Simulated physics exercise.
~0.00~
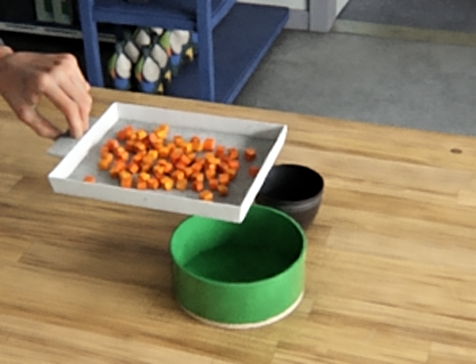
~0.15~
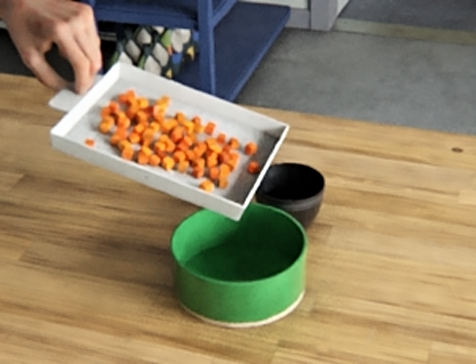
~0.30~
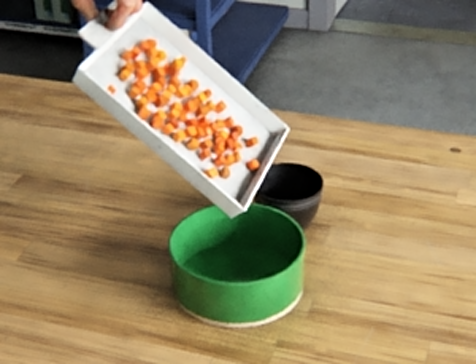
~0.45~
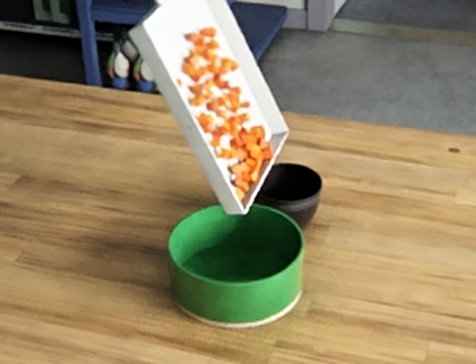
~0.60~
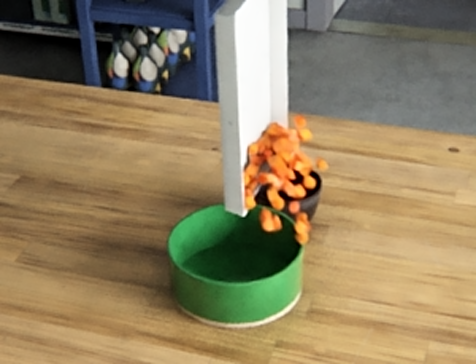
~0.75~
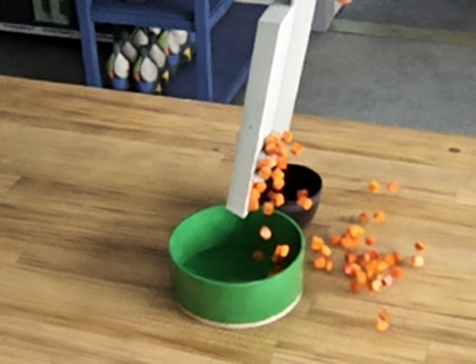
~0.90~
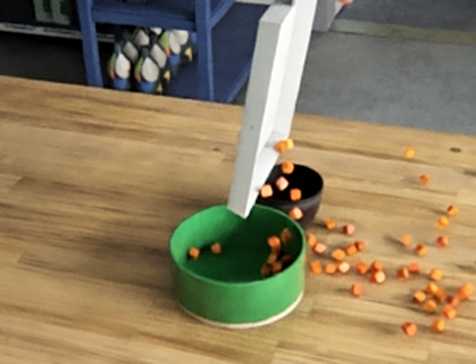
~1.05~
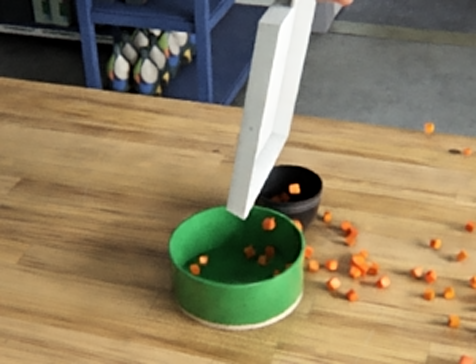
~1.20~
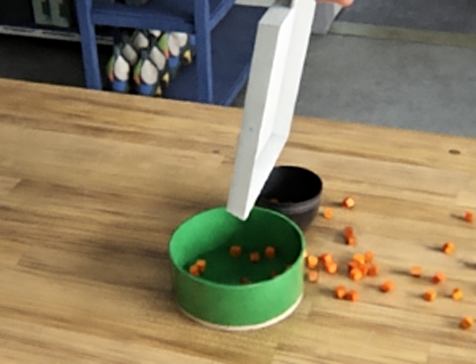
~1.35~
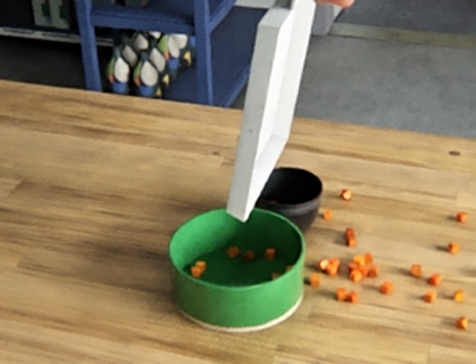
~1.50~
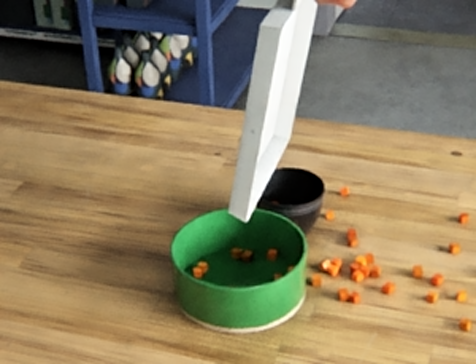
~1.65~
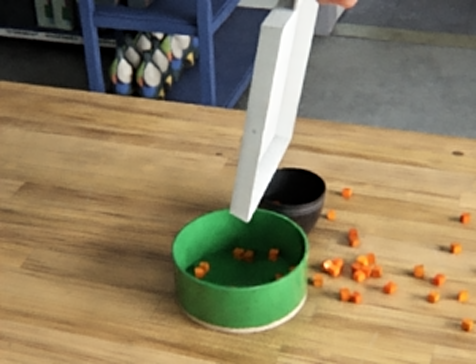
Over a wooden table, a hand tips a tray of carrot cubes, spilling most outside the green pot.
